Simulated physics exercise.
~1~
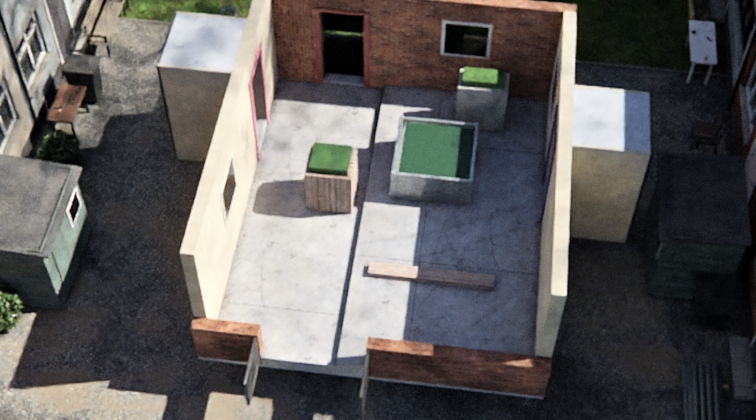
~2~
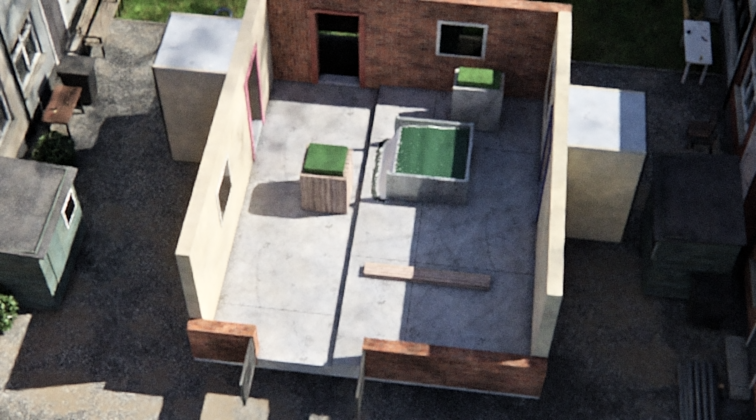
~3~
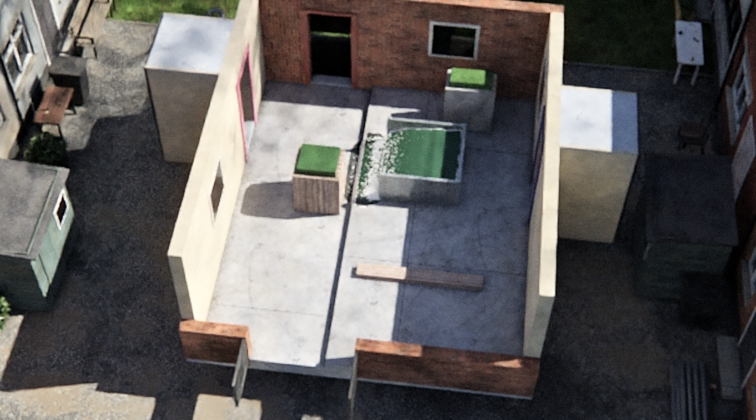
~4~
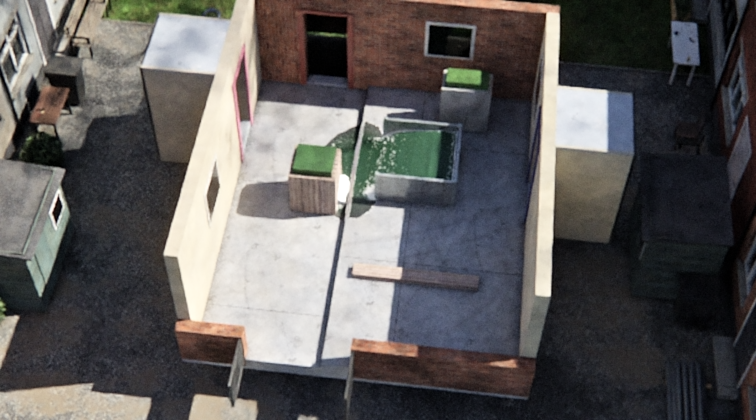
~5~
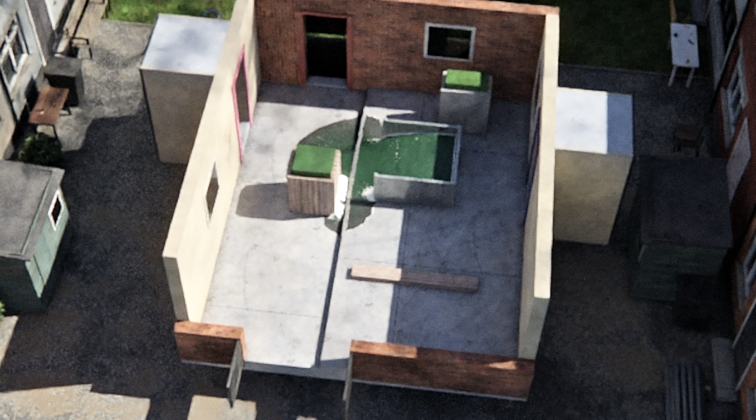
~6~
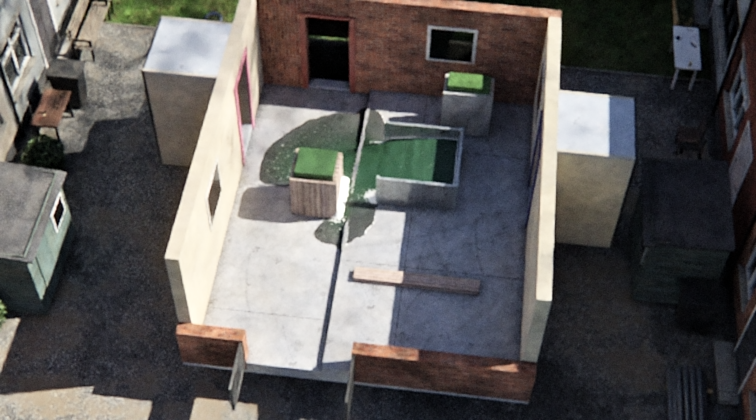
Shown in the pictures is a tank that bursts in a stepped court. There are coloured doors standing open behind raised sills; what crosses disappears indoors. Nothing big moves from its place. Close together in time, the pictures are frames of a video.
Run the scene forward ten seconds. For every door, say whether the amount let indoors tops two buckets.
The blue door stays at two buckets or less; the red door tops two buckets; the pink door tops two buckets.
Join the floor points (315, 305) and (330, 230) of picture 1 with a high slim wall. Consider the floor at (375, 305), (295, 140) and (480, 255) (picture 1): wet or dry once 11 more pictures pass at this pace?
Taking the points in order - unwetted, wetted, unwetted.
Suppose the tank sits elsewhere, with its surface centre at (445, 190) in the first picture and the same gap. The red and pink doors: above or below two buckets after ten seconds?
Taking them in turn, the red door surpasses that, while the pink door remains short.
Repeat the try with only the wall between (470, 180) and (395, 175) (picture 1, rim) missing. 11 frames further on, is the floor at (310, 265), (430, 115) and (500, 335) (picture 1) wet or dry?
Submerged, bone-dry, submerged.
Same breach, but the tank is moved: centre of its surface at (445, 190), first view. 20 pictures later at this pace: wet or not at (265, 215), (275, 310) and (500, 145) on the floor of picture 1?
I'd call them watered, watered and still dry, in the order asked.
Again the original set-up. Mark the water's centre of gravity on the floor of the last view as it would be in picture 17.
I'd say around (321, 173).
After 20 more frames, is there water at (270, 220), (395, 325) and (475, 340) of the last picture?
Taking them as listed, they are waterlogged, spared and spared.
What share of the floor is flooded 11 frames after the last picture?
I'd say 40 per cent.
A moment on, water covers 25 % of the floor; the blue door not reached, the red door wet at the sill, nothing in, the pink door over two buckets in.
Next, water covers 40 % of the floor; the blue door not reached, the red door wet at the sill, nothing in, the pink door far over two buckets in.
Then, water covers 45 % of the floor; the blue door not reached, the red door under two buckets in, the pink door far over two buckets in.
Later, water covers 45 % of the floor; the blue door not reached, the red door over two buckets in, the pink door far over two buckets in.
In the end, water covers 40 % of the floor; the blue door not reached, the red door over two buckets in, the pink door far over two buckets in.
